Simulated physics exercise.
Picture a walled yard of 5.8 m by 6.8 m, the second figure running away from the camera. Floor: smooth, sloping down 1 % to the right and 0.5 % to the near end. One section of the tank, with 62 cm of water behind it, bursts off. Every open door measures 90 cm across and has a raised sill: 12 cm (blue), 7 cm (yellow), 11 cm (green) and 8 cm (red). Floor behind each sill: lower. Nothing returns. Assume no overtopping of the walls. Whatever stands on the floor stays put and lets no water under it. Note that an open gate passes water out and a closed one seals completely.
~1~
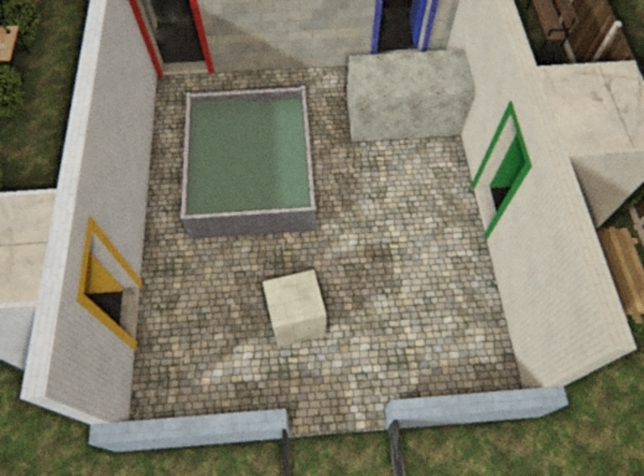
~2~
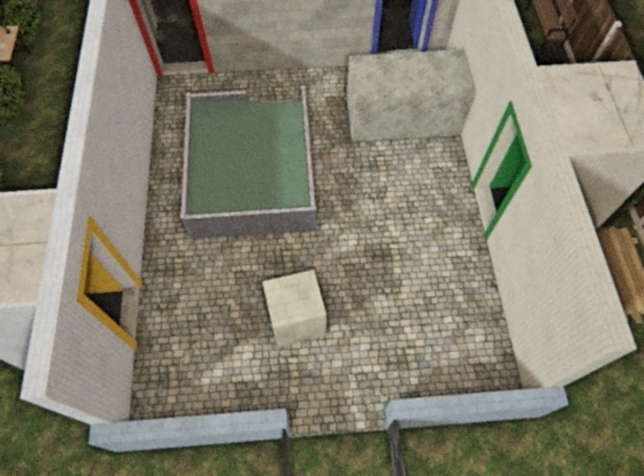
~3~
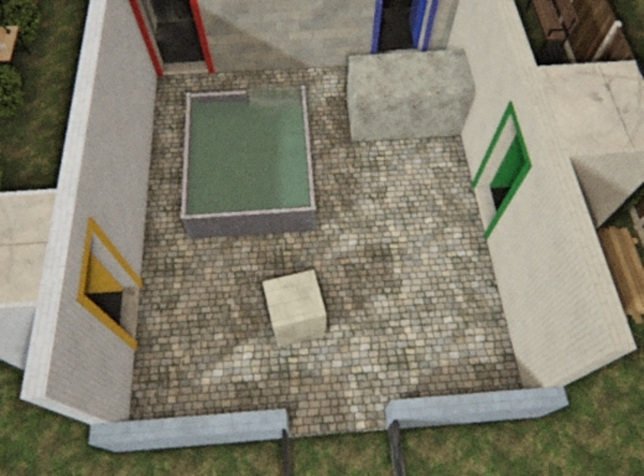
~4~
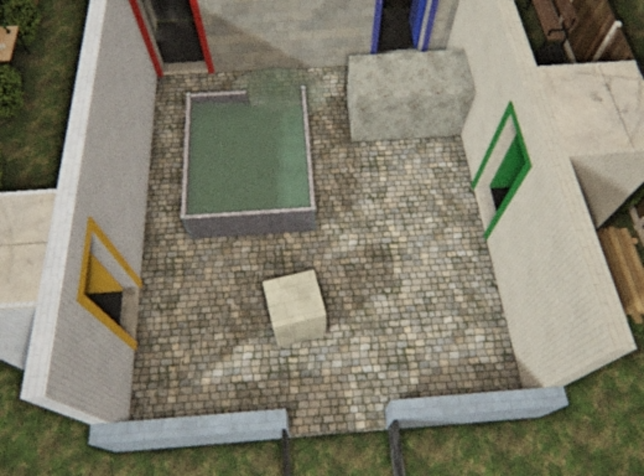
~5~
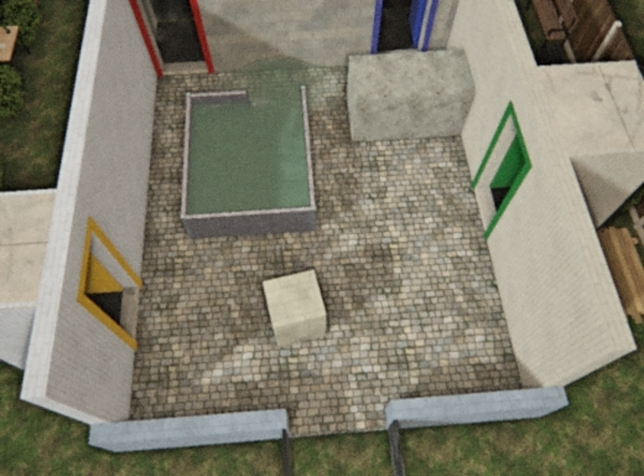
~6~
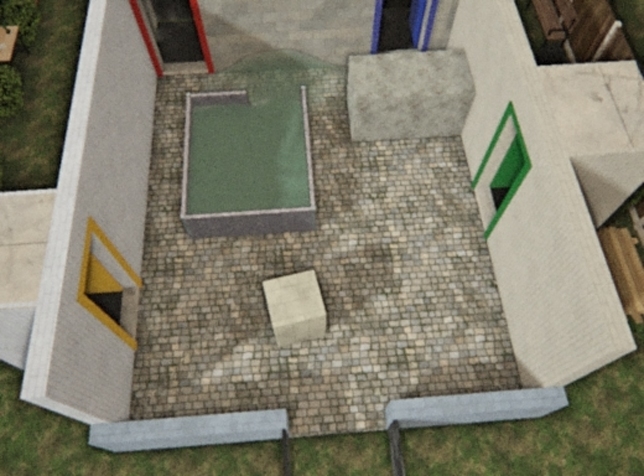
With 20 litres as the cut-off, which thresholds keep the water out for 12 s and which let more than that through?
Over 12 s: The blue door lets too much through; the yellow door holds it off; the green door holds it off; the red door lets too much through.
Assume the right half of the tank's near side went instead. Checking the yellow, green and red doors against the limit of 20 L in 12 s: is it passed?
So yellow ends up past the limit, green short of it, red short of it.
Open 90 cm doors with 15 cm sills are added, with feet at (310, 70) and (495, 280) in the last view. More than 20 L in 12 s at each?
Well, the first one ends up on the high side, the second one on the low side.
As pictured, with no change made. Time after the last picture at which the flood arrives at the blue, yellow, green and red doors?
Times: Blue 0.4 seconds, yellow 2.8 seconds, green 2.0 seconds, red 0.3 seconds.
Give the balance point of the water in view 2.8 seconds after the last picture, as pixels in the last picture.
The water's centre is around (281, 138).
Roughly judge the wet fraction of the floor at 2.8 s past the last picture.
Roughly 35 percent.
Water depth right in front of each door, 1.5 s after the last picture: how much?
In cm: Blue 10, yellow 0, green 0, red 10.
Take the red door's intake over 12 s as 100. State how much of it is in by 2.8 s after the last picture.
Roughly 25%.
Then, 0.7 s after the last picture water covers 15 % of the floor and is deepest (46 cm) near (284, 72); blue door 8 cm at the sill, 0 L in, yellow door not reached, green door not reached, red door 8 cm at the sill, 0 L in.
Then, 1.5 s after the last picture water covers 20 % of the floor and is deepest (45 cm) near (449, 91); blue door 10 cm at the sill, 0 L in, yellow door not reached, green door not reached, red door 10 cm at the sill, 2 L in.
Then, 2.8 s after the last picture water covers 35 % of the floor and is deepest (44 cm) near (443, 64); blue door 29 cm at the sill, 43 L in, yellow door 1 cm at the sill, 0 L in, green door 2 cm at the sill, 0 L in, red door 13 cm at the sill, 27 L in.
Then, 6.3 s after the last picture water covers 75 % of the floor and is deepest (26 cm) near (440, 91); blue door 25 cm at the sill, 330 L in, yellow door 6 cm at the sill, 0 L in, green door 1 cm at the sill, 0 L in, red door 11 cm at the sill, 87 L in.
Then, 11.3 s after the last picture water covers 90 % of the floor and is deepest (16 cm) near (431, 92); blue door 15 cm at the sill, 452 L in, yellow door 4 cm at the sill, 0 L in, green door 6 cm at the sill, 0 L in, red door 9 cm at the sill, 115 L in.
